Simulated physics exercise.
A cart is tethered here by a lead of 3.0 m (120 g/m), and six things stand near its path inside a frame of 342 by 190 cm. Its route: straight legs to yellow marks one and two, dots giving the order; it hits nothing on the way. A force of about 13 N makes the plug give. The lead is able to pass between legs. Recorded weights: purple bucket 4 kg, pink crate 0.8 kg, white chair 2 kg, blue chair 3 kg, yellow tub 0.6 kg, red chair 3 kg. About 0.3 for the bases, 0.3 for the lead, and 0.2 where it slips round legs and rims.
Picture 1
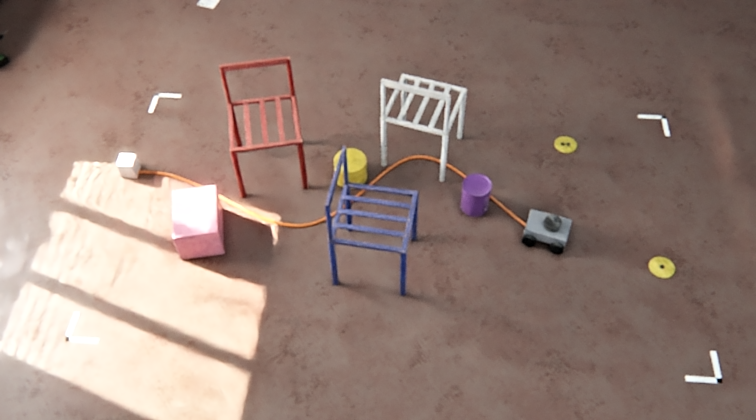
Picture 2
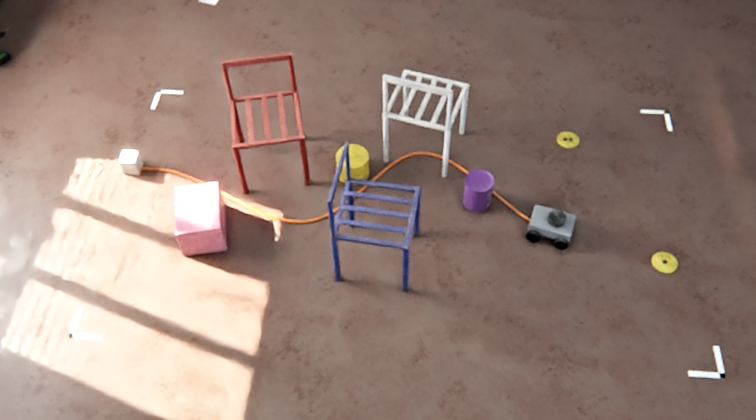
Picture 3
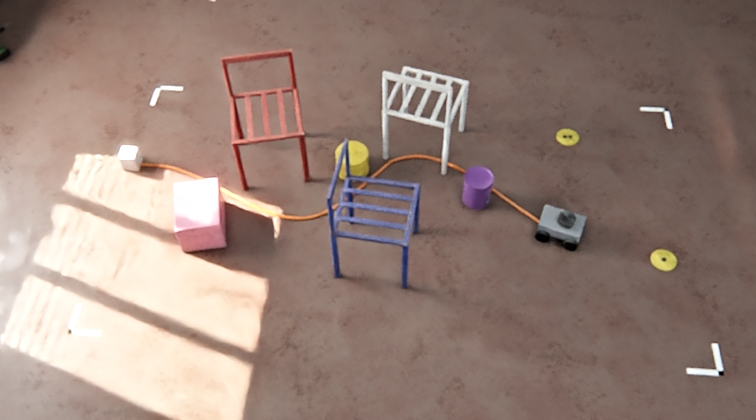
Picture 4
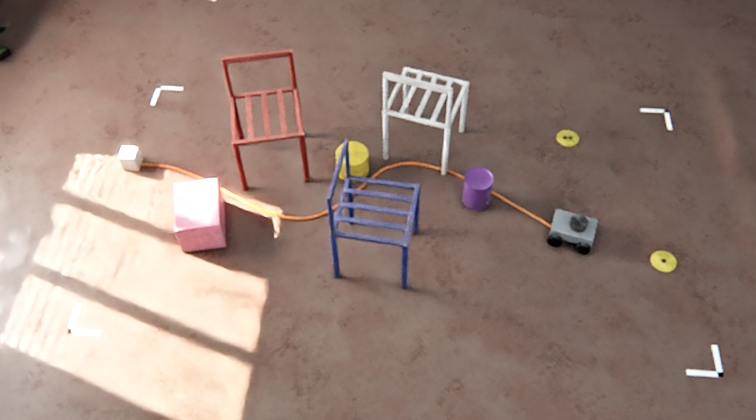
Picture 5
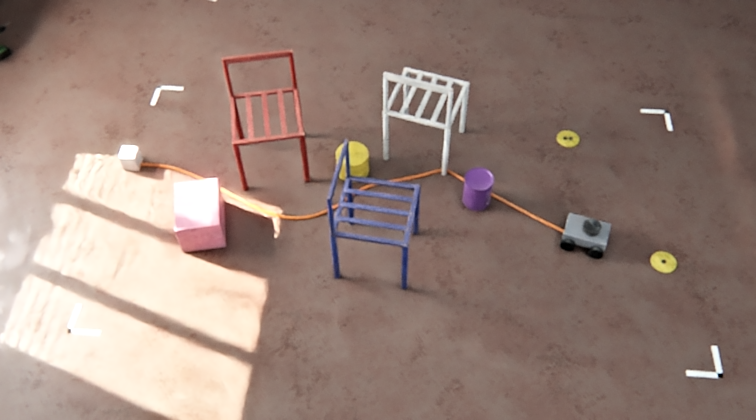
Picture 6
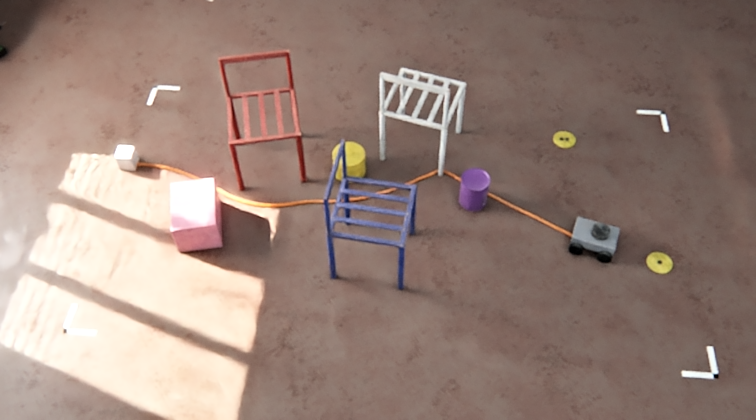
In the video, a small grey cart on an orange lead rolls a short way to the right across a brown floor, and the lead gradually straightens among three chairs, a pink crate, a purple bucket and a yellow tub.
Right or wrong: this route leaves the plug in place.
Wrong, it comes out.
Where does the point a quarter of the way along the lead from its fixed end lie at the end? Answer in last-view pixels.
Near (342, 195).
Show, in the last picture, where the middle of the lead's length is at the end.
The halfway point sits near pixel (435, 178).
Next, cart at (654, 259), plug out; white chair 7 cm off its start.
Then, cart at (626, 218), plug out; white chair 7 cm off its start.
After that, cart at (590, 172), plug out; white chair 7 cm off its start at (425, 105).
Later, cart at (565, 139), plug out; white chair 7 cm off its start.
At the end, cart at (565, 139), plug out; white chair 7 cm off its start at (425, 105).
